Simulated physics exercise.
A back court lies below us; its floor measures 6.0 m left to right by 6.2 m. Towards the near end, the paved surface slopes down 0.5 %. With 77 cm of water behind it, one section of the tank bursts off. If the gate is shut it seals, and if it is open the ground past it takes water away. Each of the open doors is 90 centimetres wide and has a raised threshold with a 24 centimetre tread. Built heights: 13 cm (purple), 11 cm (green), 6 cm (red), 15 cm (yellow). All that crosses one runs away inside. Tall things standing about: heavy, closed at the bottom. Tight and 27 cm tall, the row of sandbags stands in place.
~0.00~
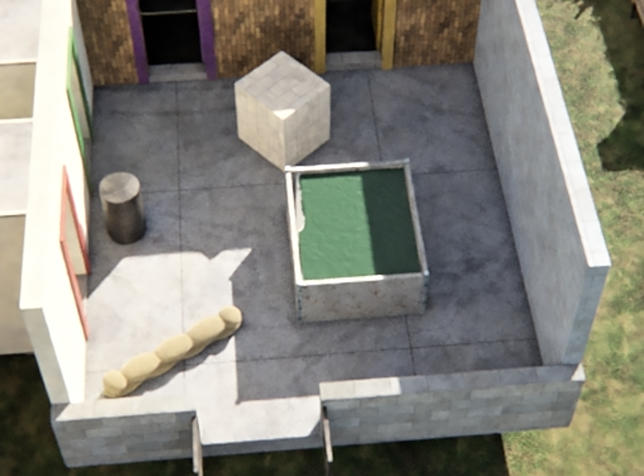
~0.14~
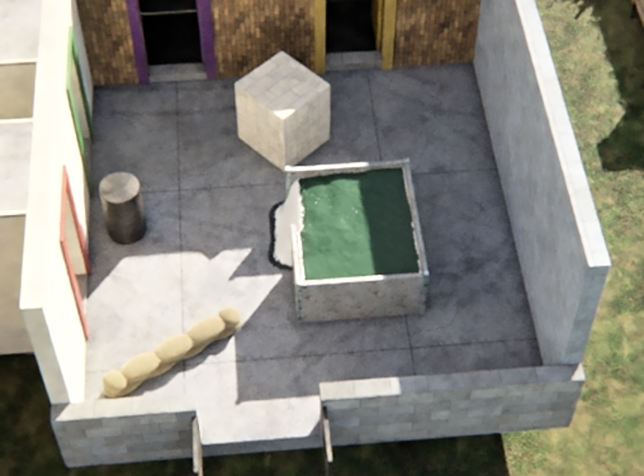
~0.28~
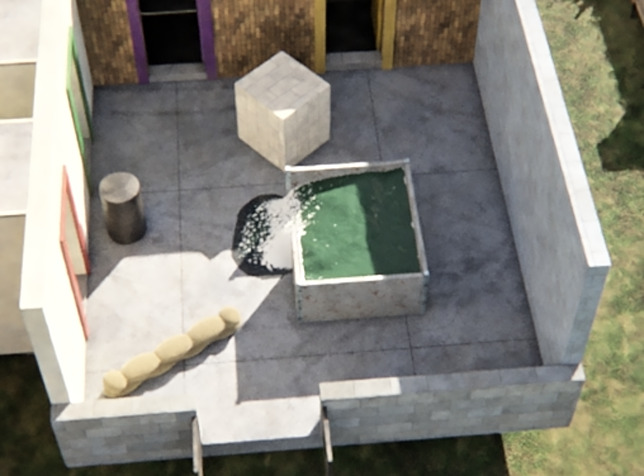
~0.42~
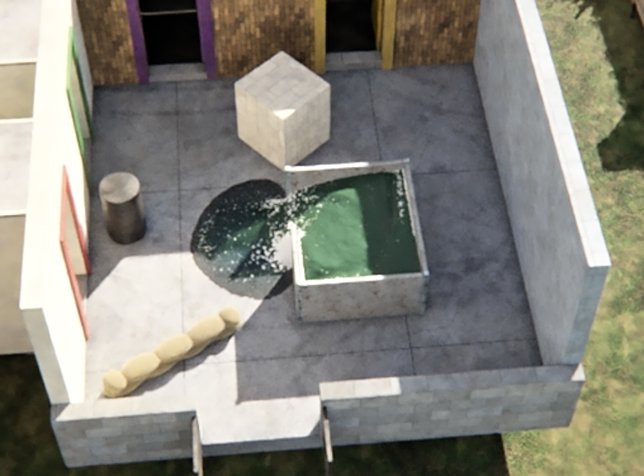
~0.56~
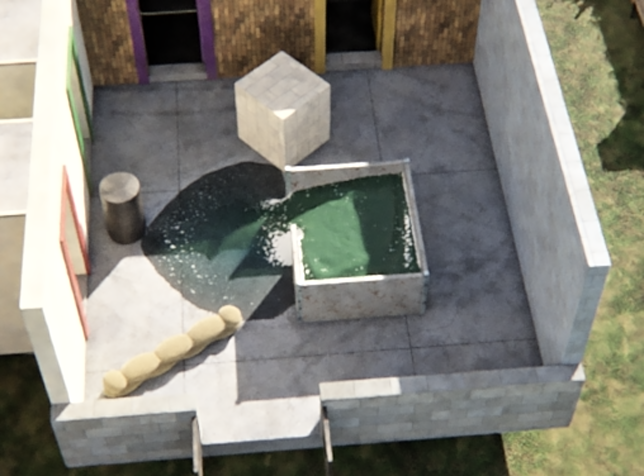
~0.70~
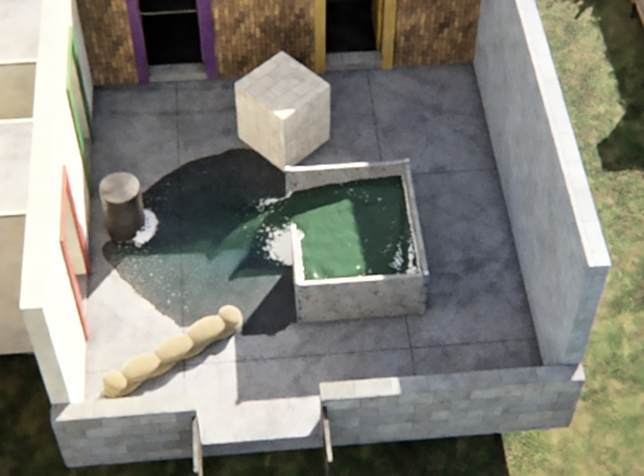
Green water bursts from the left side of a square, pale-walled tank in a grey paved court, seen from high above by a still camera. A pale block stands behind the tank, a dark round post and a tan row of sandbags to the left, and purple and yellow doorways behind. The water foams at the gap, fans leftward across the paving, and washes white around the post.
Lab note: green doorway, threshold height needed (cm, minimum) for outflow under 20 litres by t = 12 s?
Approx. 23 cm.
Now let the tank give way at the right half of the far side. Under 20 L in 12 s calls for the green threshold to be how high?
Then something near 7.0 cm.
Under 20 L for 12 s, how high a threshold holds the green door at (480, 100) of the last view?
Minimum: Close to 9.0 cm.
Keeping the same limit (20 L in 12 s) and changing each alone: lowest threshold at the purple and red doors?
Some 8.5 cm for purple, some 25 cm for red.
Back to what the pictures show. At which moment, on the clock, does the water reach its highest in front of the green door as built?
Around 1.8 seconds.
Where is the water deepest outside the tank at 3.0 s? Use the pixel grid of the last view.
At about pixel (94, 89).
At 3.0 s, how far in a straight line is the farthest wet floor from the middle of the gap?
Reach: Approx. 4.2 m.
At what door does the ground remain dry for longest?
Yellow.
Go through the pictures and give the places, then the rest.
The first frame shows the tank at (355, 224) is whole and still, 77 cm deep; the green door at (80, 118) is dry.
In the second frame, the gap is at (293, 225), the front 0.3 m out at (274, 258); the back of the tank holds 77 cm.
In the third frame, water pours out at (294, 225) and has run 0.8 m, to (240, 257); about 11 cm deep outside, 77 cm at the back.
In the fourth frame, the front is at (196, 250), 1.4 m from the gap at (294, 226); 2.0 m2 of floor is wet, 72 cm left at the back.
In the fifth frame, water pours out at (294, 226) and has run 2.0 m, to (149, 250); about 5 cm deep outside, 66 cm at the back.
In the sixth frame, water pours out at (294, 225) and has run 2.6 m, to (110, 253); about 5 cm deep outside, 66 cm at the back; 1.1 m in a straight line remain to the green door at (80, 118).
After 1.4 s water covers 30 % of the floor, deepest (37 cm) near (153, 230); 22 cm at the green door, 7 litres in over its 11 cm threshold.
After 3.0 s water covers 40 % of the floor, deepest (33 cm) near (94, 89); 17 cm at the green door, 112 litres in over its 11 cm threshold.
After 12.0 s water covers 95 % of the floor, deepest (9 cm) near (493, 404); 6 cm at the green door, 139 litres in over its 11 cm threshold.
At the green door as built, the water arrived by 1.2 s and peaked near 26 cm at 1.8 s.
With a threshold of 19.5 cm, 41 litres would have come in within the 12 s; with 26 cm, 8 litres. So under 20 litres takes about 23 cm.
